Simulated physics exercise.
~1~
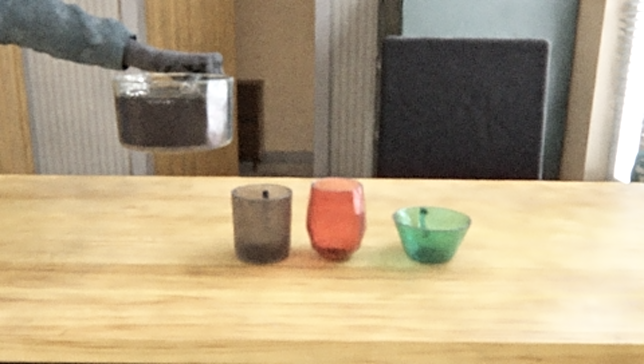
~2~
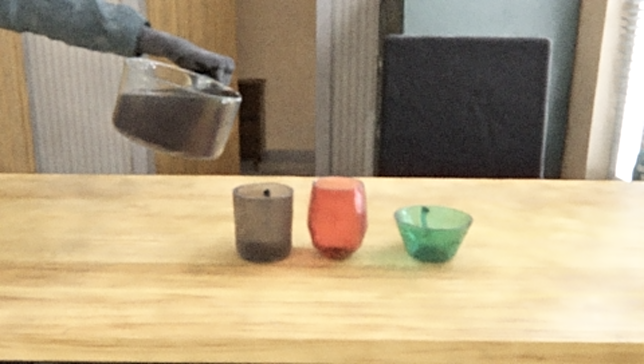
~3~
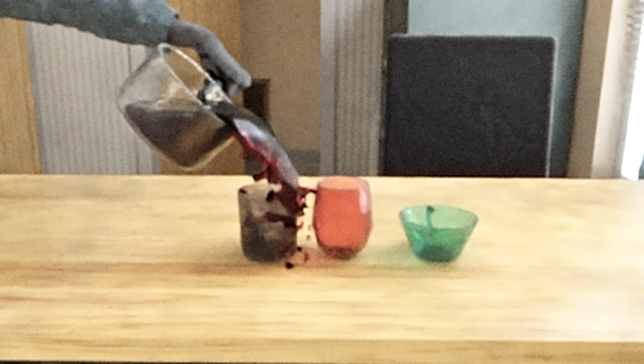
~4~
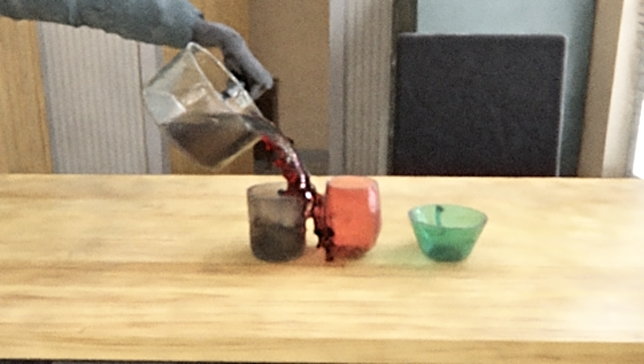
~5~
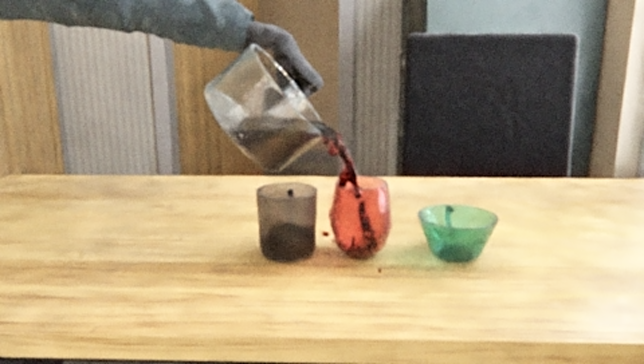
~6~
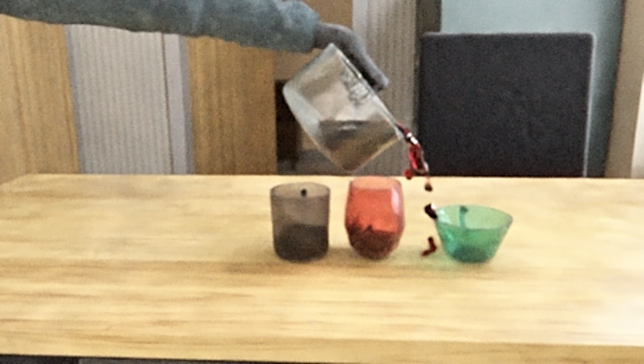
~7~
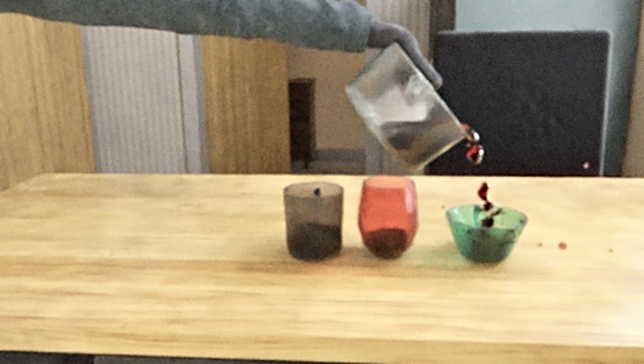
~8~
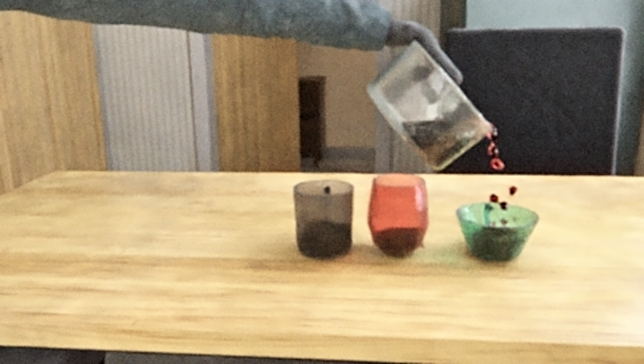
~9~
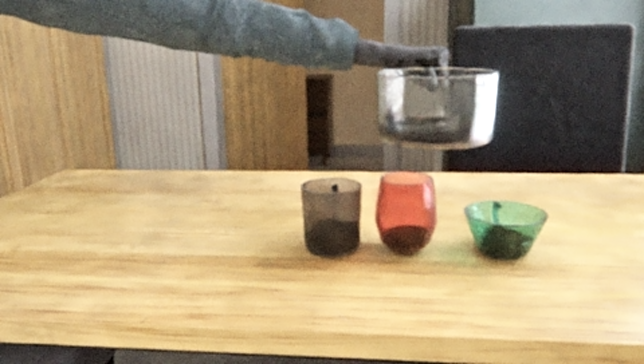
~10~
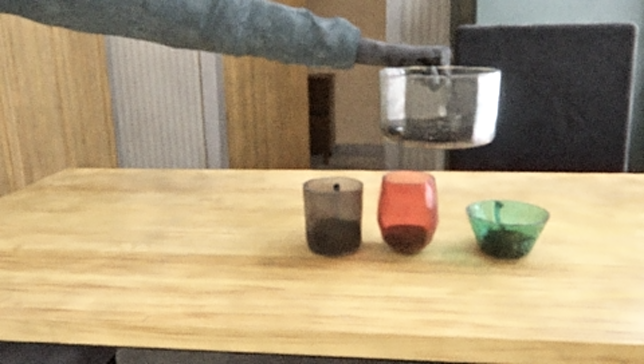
A gloved hand tipped a clear pot and poured dark red wine along a gray mug, a red glass and a green cup, spilling some between them, then leveled the pot, leaving some wine in all three.
